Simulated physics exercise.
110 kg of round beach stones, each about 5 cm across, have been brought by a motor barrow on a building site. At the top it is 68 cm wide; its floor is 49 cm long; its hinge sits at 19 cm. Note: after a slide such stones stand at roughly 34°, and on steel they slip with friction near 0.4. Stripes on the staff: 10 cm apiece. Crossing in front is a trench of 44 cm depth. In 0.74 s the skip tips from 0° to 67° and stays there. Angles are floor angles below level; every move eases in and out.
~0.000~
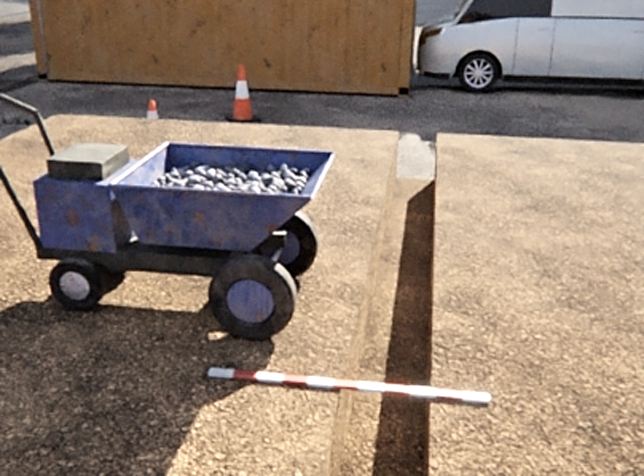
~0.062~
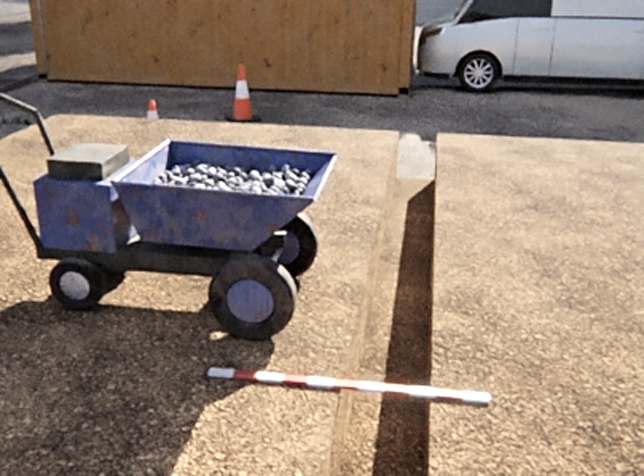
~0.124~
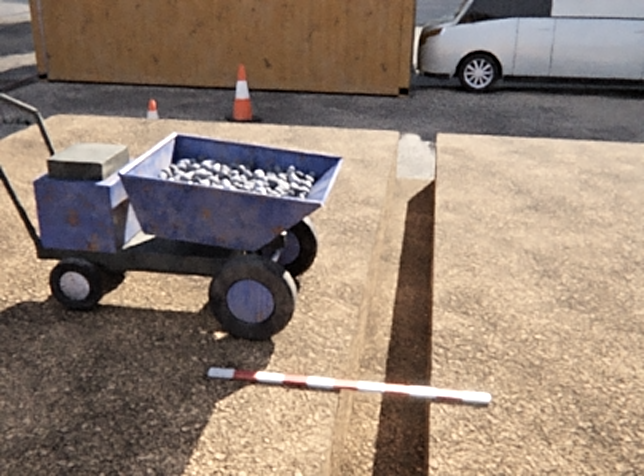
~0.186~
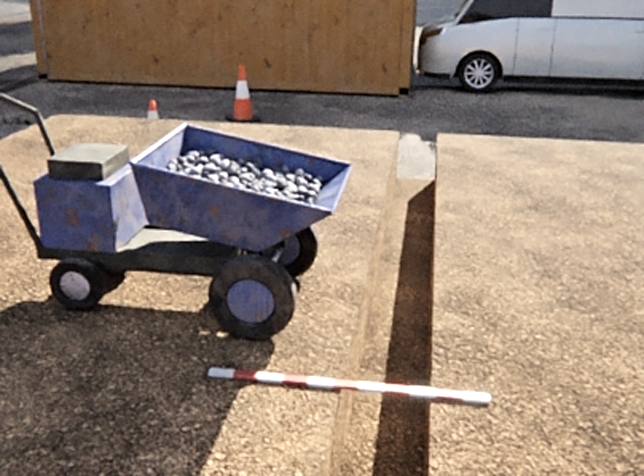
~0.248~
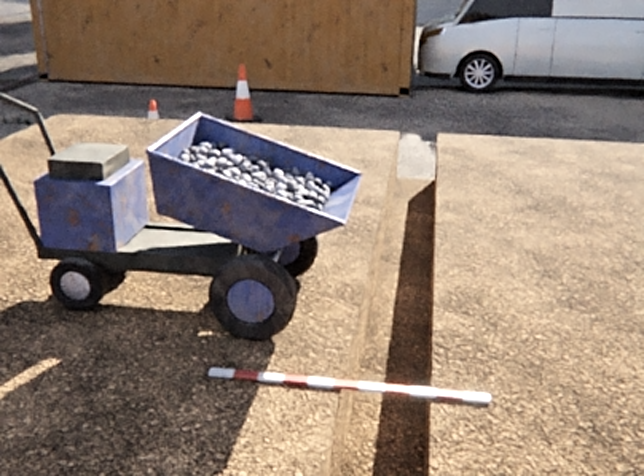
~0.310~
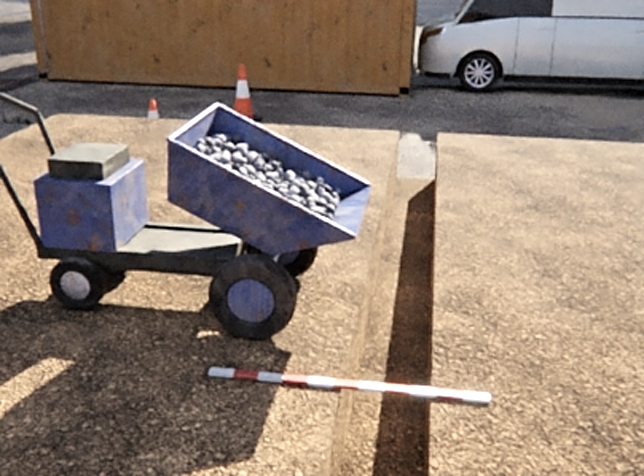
On a gravelly building site, a blue motor barrow stood beside a narrow trench with a load of grey stones, and its skip tilted gradually forward to the right, its back end rising.
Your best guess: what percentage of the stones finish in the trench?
My guess is about 64 per cent.
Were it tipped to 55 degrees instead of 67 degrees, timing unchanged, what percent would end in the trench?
With that change, near 70 per cent.
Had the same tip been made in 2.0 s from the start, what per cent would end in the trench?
In that case, around 80%.
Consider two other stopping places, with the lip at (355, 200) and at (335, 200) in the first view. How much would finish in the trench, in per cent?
First some 20, then 35 per cent.
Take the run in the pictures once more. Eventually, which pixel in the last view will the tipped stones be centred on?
I'd put it close to (414, 380).
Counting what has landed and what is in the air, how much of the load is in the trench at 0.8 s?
Approx. 25 % of the load.
After 0.6 s the floor is at 56°; 100 % in the skip; the foremost stones are at (368, 265).
After 0.8 s the floor is at 67°; 73 % in the skip, 24 % in the trench, 3 % past the trench; the foremost stones are at (442, 313).
After 1.2 s the floor is at 67°; 15 % in the skip, 50 % in the trench, 35 % past the trench; the foremost stones are at (572, 317).
After 3.1 s the floor is at 67°; 0 % in the skip, 64 % in the trench, 36 % past the trench; the foremost stones are past the picture's edge.
